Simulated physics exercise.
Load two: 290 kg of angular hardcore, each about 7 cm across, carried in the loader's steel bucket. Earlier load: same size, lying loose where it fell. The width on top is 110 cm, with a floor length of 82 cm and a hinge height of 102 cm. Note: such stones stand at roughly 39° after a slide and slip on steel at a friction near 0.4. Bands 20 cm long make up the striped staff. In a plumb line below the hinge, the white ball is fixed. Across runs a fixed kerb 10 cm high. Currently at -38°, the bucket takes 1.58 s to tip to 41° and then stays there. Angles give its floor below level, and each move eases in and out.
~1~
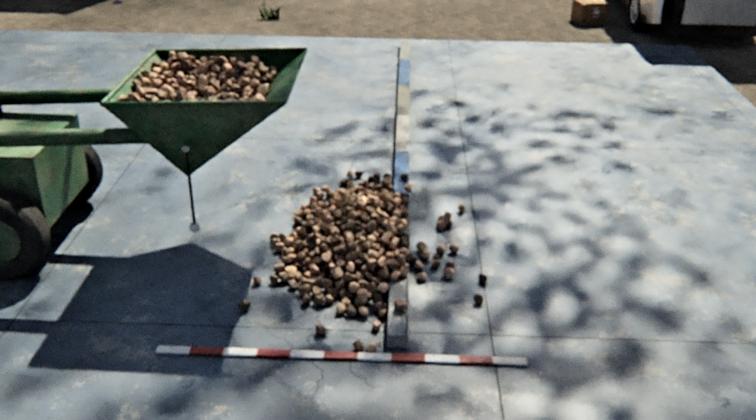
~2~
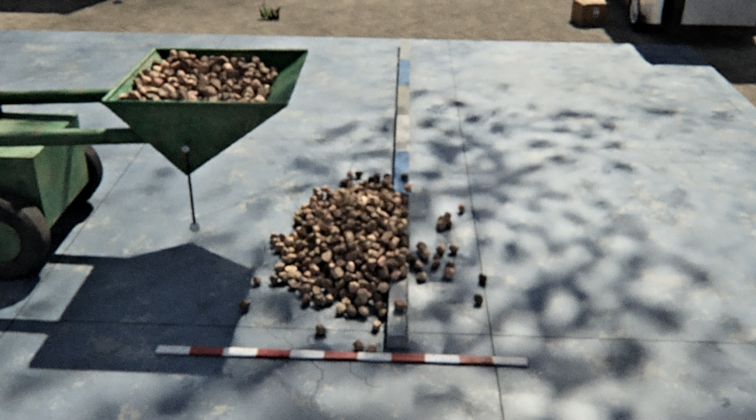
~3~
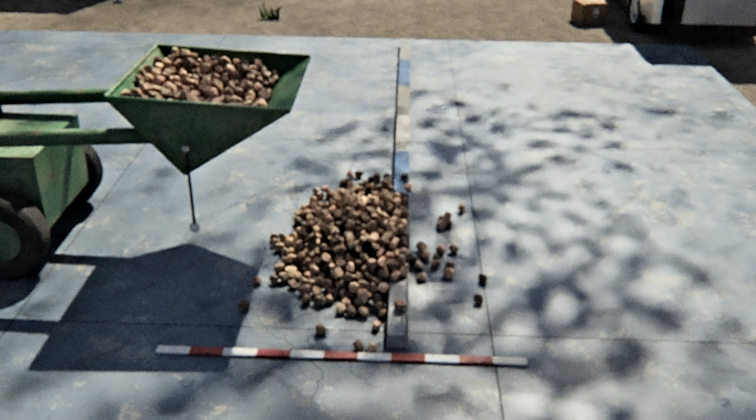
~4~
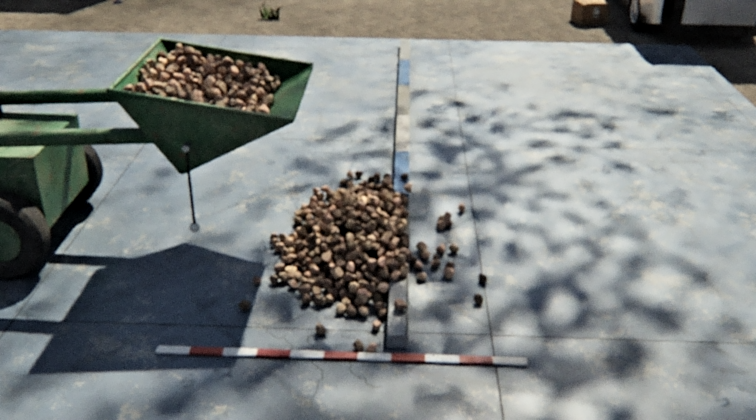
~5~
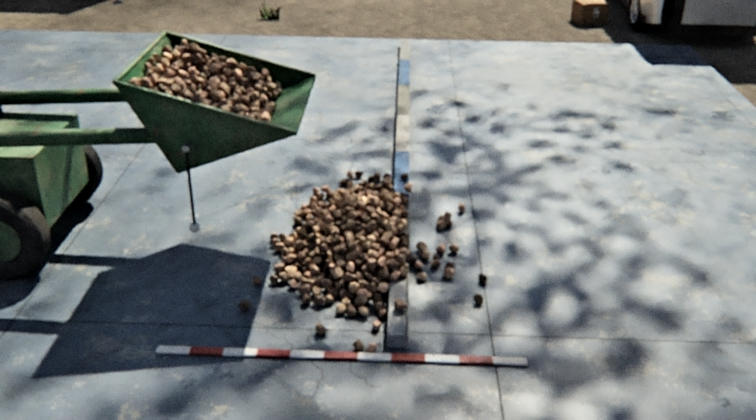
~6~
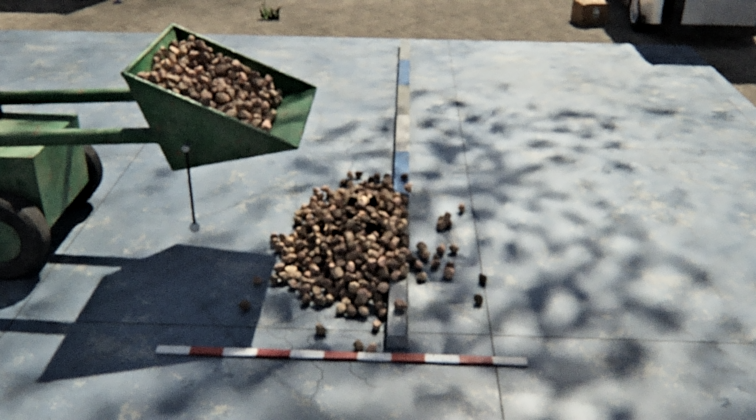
A green bucket full of brown stones slowly tilts to the right beside a loose pile.
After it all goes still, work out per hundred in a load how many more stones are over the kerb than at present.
Around 0 stones per hundred.
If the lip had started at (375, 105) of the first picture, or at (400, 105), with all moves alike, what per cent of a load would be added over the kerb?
The first would add around 50 per cent, the second around 75 per cent.
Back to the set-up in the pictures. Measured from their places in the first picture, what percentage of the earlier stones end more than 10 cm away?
Roughly 0 % of them.
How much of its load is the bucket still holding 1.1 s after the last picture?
That works out to about 40 %.
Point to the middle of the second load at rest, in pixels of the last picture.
They end up centred around (304, 227).
Then, 0.6 s after the last picture the floor is at 28°; in per cent of one load, 99 in the bucket, 98 on this side of the kerb, 3 over the kerb; the foremost stones are at (459, 250).
Then, 1.1 s after the last picture the floor is at 41°; in per cent of one load, 42 in the bucket, 155 on this side of the kerb, 3 over the kerb; the foremost stones are at (459, 250).
Then, 1.4 s after the last picture the floor is at 41°; in per cent of one load, 5 in the bucket, 192 on this side of the kerb, 3 over the kerb; the foremost stones are at (459, 250).
Then, 4.0 s after the last picture the floor is at 41°; in per cent of one load, 0 in the bucket, 197 on this side of the kerb, 3 over the kerb; the foremost stones are at (459, 250). Net gain over the kerb, 0.
